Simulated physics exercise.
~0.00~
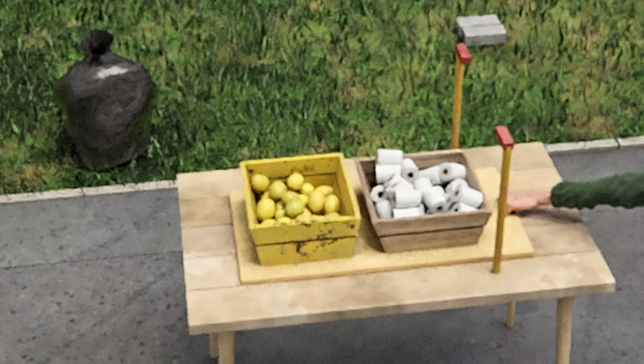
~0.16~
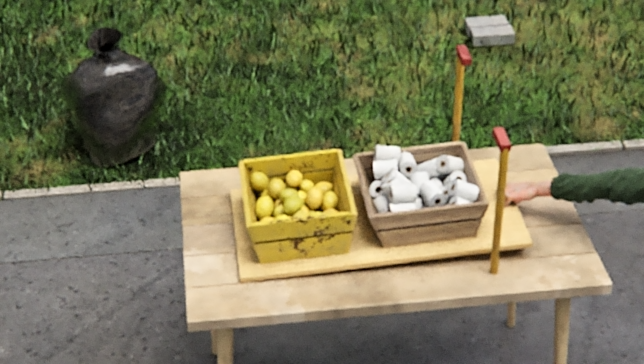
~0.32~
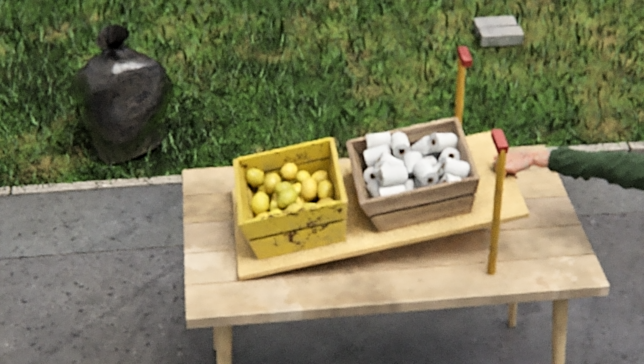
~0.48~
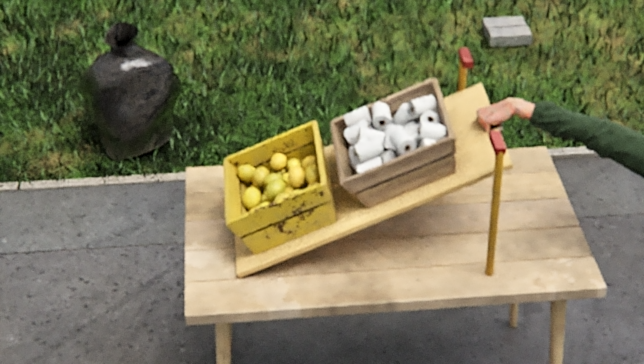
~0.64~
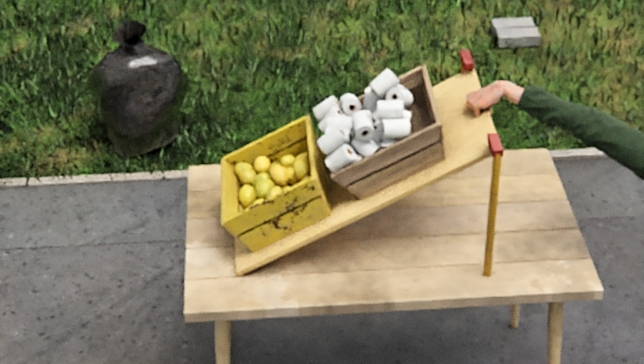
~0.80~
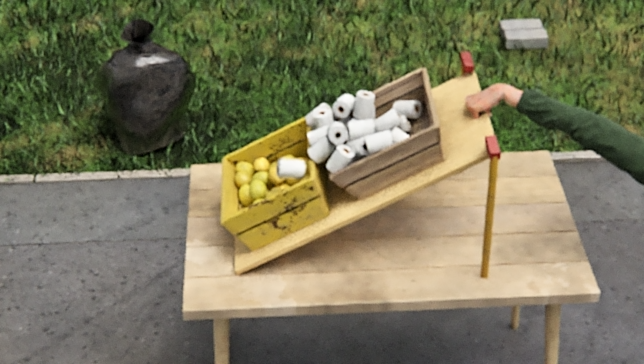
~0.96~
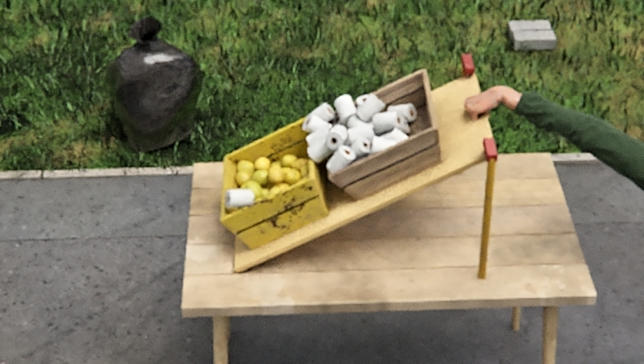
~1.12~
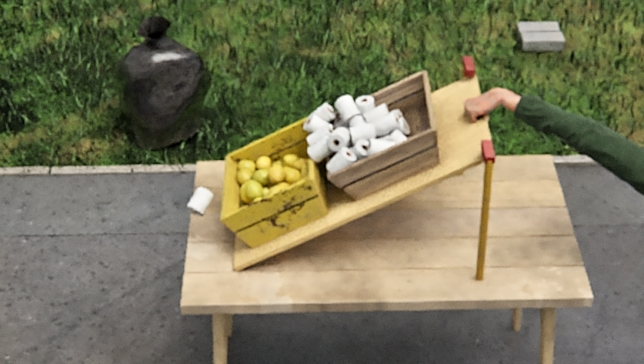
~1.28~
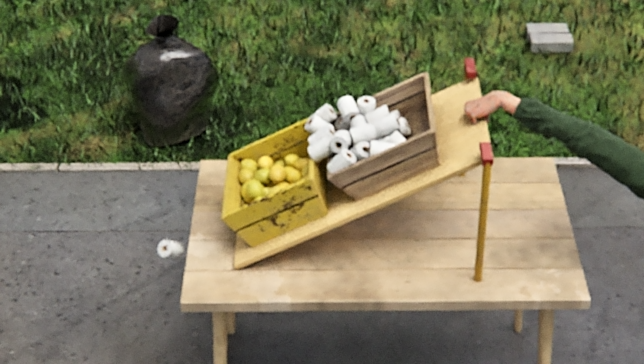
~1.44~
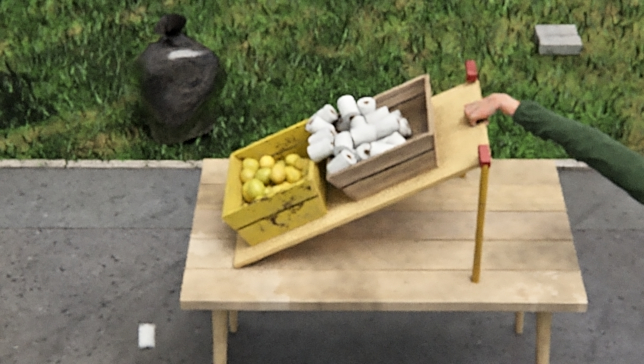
A hand tilts a board with two crates, and one paper roll tumbles to the ground.
